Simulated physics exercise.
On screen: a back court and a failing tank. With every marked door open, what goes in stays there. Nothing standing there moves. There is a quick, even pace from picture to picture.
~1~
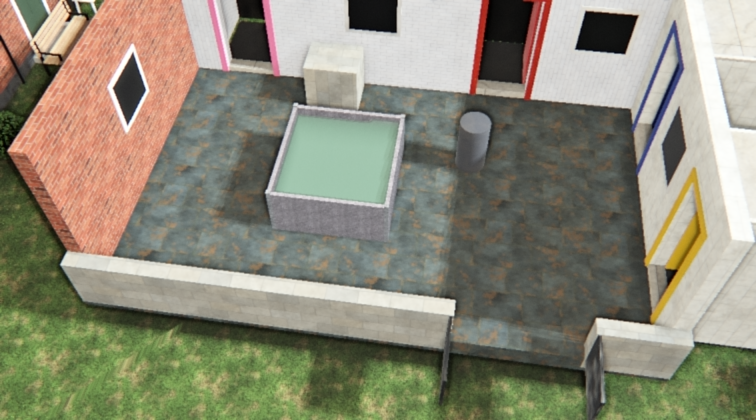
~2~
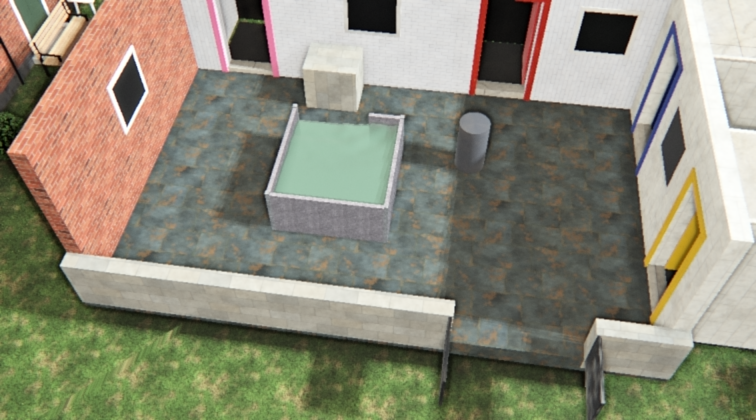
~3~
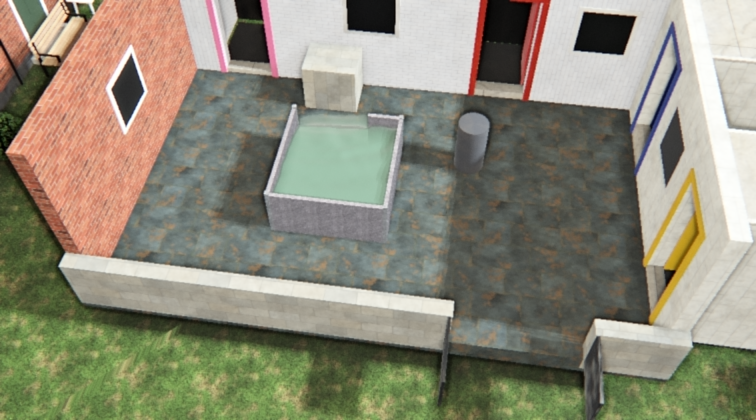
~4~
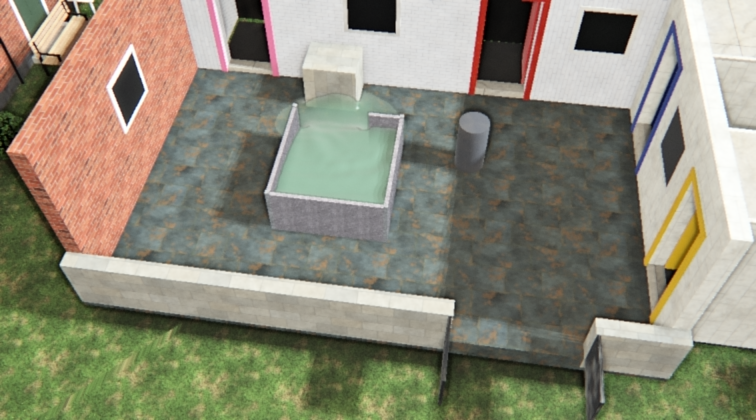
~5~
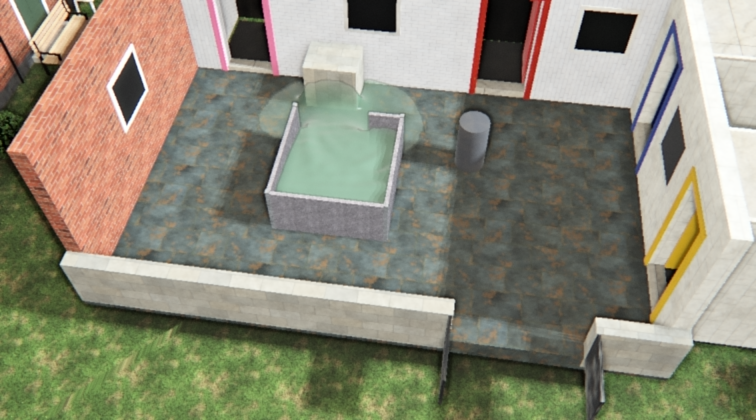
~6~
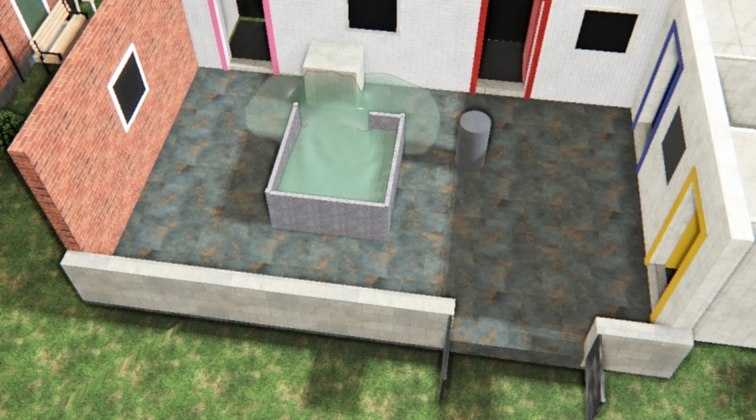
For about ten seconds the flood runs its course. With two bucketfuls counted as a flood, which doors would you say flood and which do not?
Blue door: Inside the limit. Red door: Inside the limit. Yellow door: Inside the limit. Pink door: Past the limit.
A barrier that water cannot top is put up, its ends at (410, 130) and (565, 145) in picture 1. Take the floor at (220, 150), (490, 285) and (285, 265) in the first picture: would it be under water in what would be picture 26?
Taking the points in order, they are inundated, high and dry and high and dry.
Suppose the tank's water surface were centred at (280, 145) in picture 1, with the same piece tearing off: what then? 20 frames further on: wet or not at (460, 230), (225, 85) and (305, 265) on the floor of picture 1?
Log: Flood; flood; no flood.
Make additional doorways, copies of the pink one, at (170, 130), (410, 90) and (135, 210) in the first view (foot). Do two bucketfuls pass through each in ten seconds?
Crosses the line; crosses the line; stays below the line.
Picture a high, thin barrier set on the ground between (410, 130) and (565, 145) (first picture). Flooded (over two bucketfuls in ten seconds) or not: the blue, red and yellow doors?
Door by door, the blue door stays shy of it, the red door stays shy of it and the yellow door stays shy of it.
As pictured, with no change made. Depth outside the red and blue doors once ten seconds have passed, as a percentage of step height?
Roughly 30 % and 20 %, respectively.
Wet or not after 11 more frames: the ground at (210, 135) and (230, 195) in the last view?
Soaked, not wet.
A moment on, water covers 20 % of the floor; the blue door not reached, the red door wet at the sill, nothing in, the yellow door not reached, the pink door under two buckets in.
Next, water covers 35 % of the floor; the blue door not reached, the red door wet at the sill, nothing in, the yellow door not reached, the pink door over two buckets in.
Then, water covers 50 % of the floor; the blue door wet at the sill, nothing in, the red door wet at the sill, nothing in, the yellow door not reached, the pink door over two buckets in.
Later, water covers 85 % of the floor; the blue door wet at the sill, nothing in, the red door wet at the sill, nothing in, the yellow door wet at the sill, nothing in, the pink door far over two buckets in.
In the end, water covers 95 % of the floor; the blue door wet at the sill, nothing in, the red door wet at the sill, nothing in, the yellow door wet at the sill, nothing in, the pink door far over two buckets in.
